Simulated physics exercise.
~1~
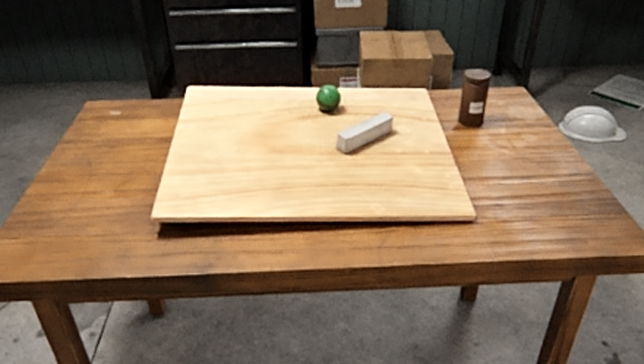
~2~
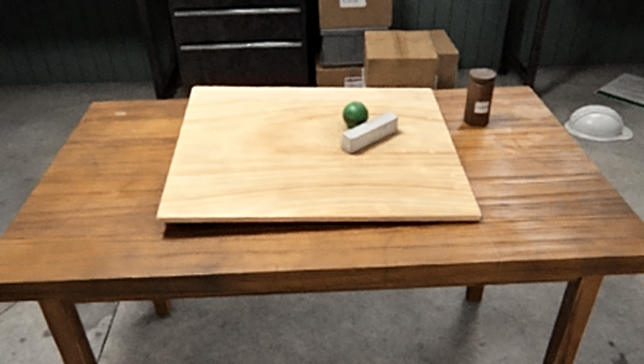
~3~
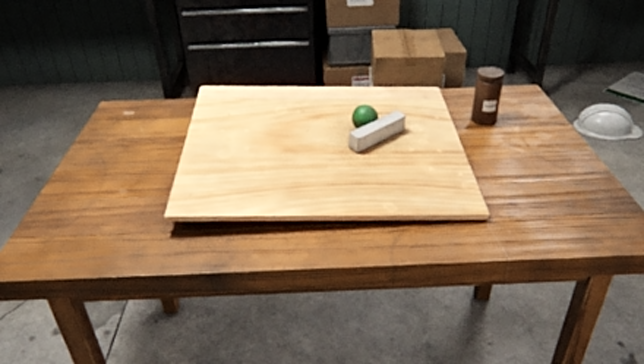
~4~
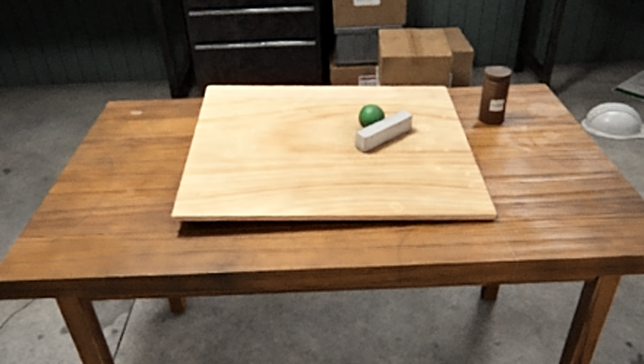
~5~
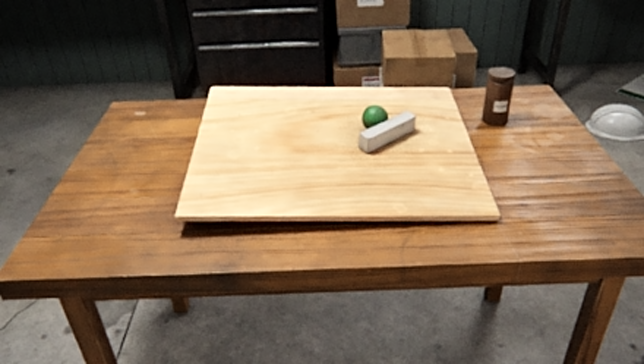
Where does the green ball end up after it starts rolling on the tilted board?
It does not leave the board. It is blocked by the pale grey block and stays resting behind it.
